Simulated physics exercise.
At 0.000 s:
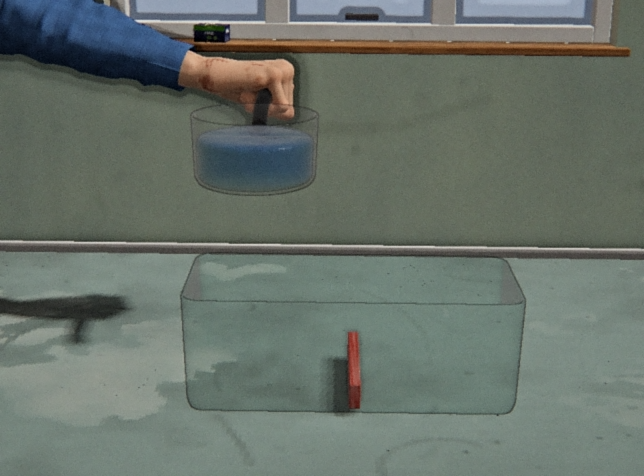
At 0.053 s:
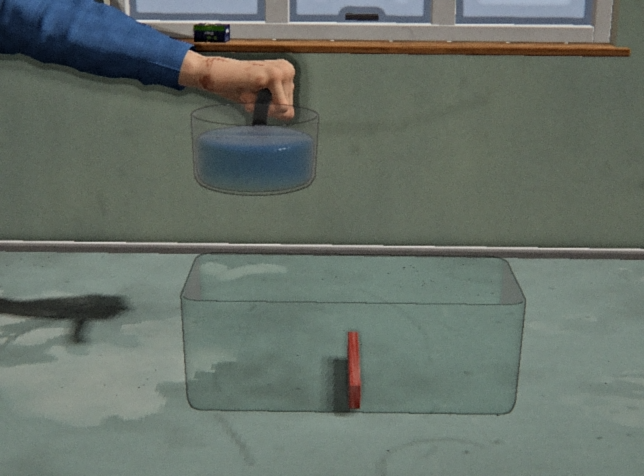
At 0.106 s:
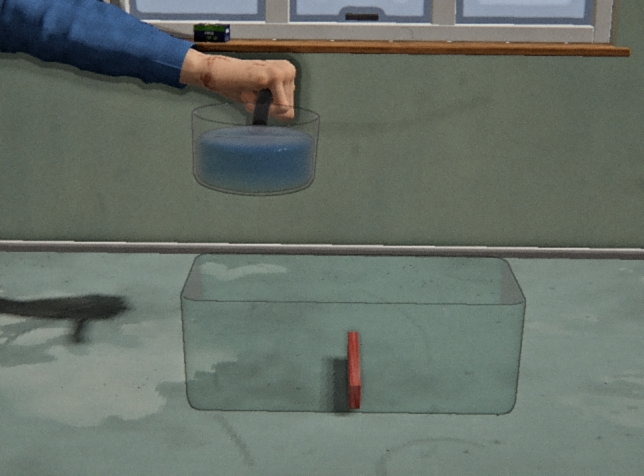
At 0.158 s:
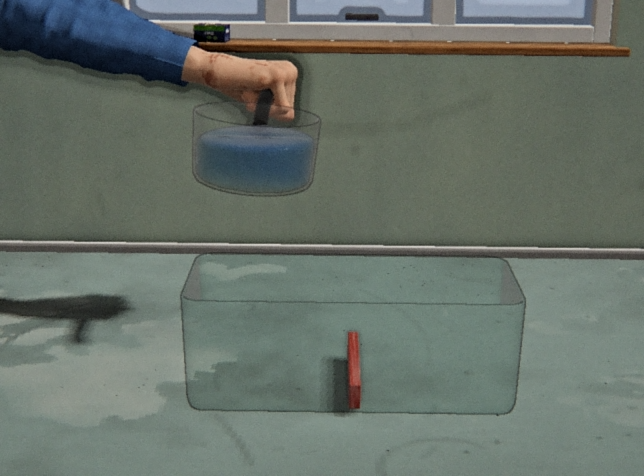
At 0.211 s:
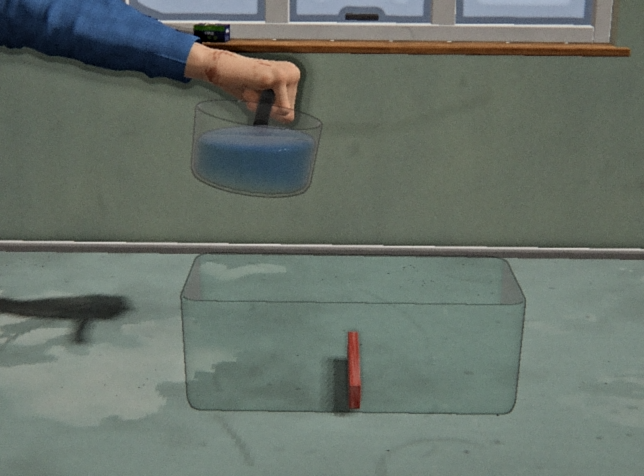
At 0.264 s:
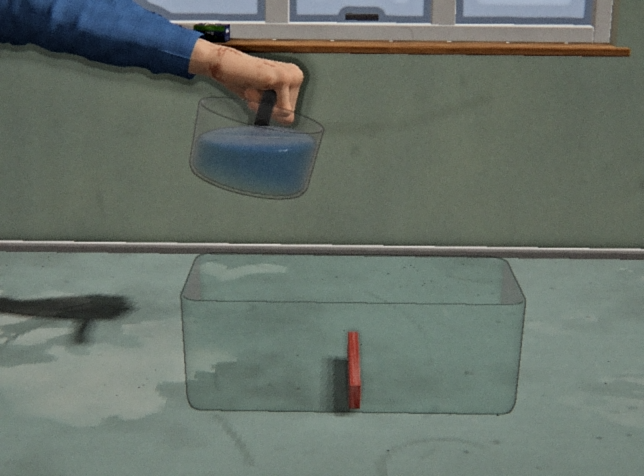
Against a dull green wall below a window, a hand in a blue sleeve held a clear round container of blue water above a long, empty see-through basin, then slowly tilted it slightly to the right.
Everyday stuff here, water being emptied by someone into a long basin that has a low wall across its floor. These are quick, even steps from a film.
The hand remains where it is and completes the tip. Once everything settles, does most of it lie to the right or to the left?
Hmm, the right portion ends up holding the most.
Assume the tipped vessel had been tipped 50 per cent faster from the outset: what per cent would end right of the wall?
Roughly 75 percent.
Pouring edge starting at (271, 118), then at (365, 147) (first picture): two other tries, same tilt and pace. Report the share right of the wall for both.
About 25 % the first time, about 90 % the second.
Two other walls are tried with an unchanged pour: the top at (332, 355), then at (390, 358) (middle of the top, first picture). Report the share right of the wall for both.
That'd be about 90 percent for the first and about 35 percent for the other.
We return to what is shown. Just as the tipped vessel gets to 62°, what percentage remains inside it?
About 70 per cent.
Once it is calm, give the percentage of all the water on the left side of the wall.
25 % or thereabouts.
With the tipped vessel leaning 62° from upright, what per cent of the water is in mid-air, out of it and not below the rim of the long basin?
Roughly 25 in a hundred.
After 0.67 s the tilt is 62° and 71 per cent is still to pour, 1 is left of the wall and 3 right of it.
After 0.96 s the tilt is 91° and 19 per cent is still to pour, 8 is left of the wall and 58 right of it.
After 1.27 s the tilt is 95° and 3 per cent is still to pour, 19 is left of the wall and 74 right of it.
After 1.61 s the tilt is 95° and 1 per cent is still to pour, 24 is left of the wall and 75 right of it.
In the end 25 per cent lies left of the wall, 75 right of it and 1 outside.
